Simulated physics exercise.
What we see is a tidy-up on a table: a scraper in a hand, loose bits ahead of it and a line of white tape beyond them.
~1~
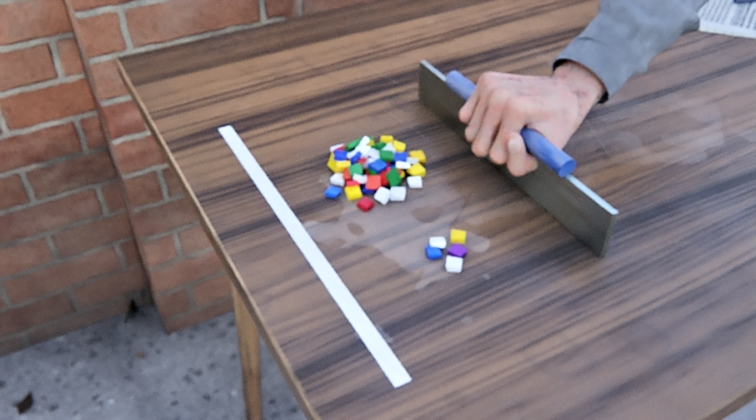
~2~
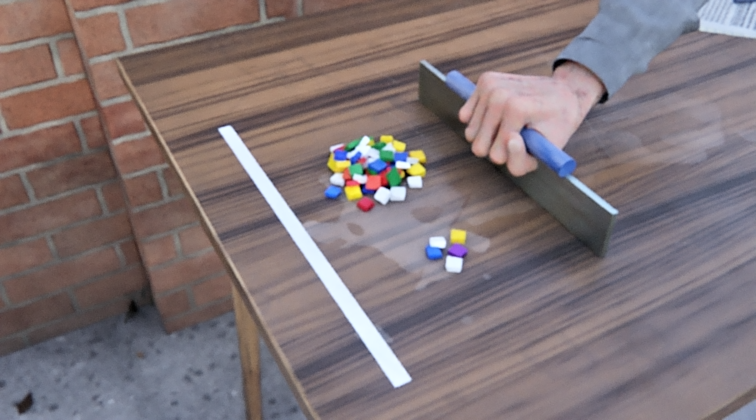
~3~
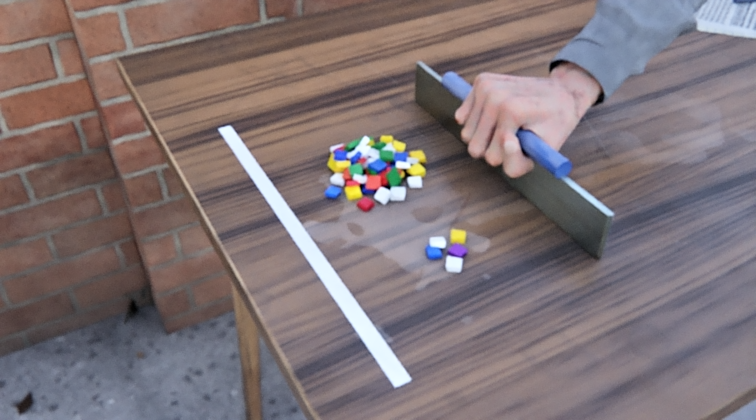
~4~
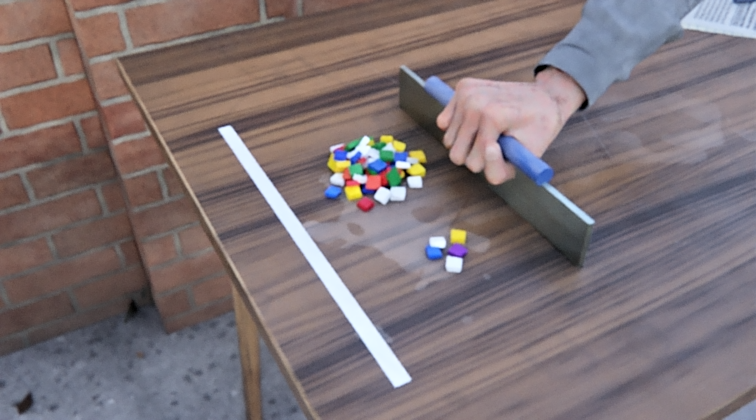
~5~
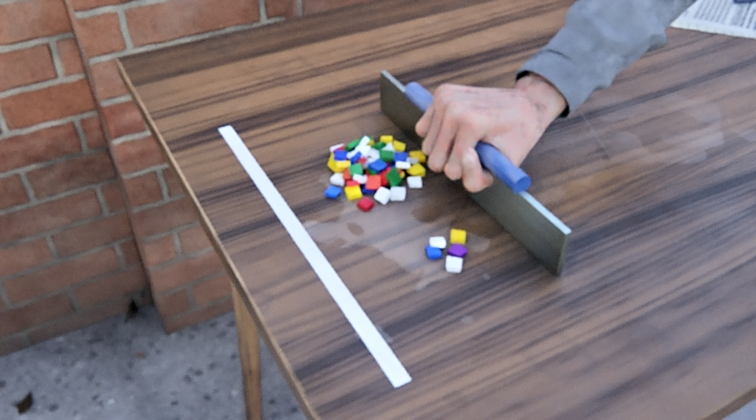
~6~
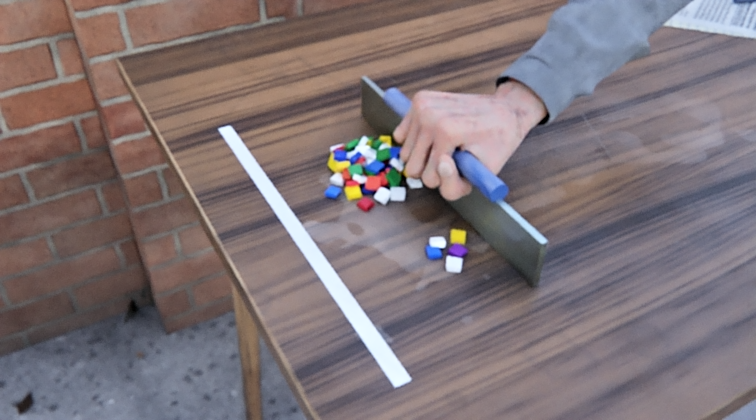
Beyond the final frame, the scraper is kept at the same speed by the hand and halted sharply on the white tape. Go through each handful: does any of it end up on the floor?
My prediction: The nearer handful will all make it and stay up, the farther handful won't all make it - some goes over.
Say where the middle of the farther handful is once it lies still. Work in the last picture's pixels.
When nothing moves any more, the middle sits at roughly (243, 209) in the last picture.
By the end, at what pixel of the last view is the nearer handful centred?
Near (322, 300).
Then, 0.49 s later than the last frame, scraper still moving, near (364, 171); nearer handful all on the table, its front near (384, 276); farther handful all on the table, its front near (277, 198).
Then, 1.00 s later than the last frame, scraper stopped at the white tape; nearer handful all on the table, its front near (303, 308); farther handful just a few over the edge.
Then, 1.28 s later than the last frame, scraper stopped at the white tape; nearer handful all on the table, its front near (303, 308); farther handful about a tenth over the edge.
When it is over, scraper stopped at the white tape; nearer handful all on the table, its front near (303, 308); farther handful about a tenth over the edge.
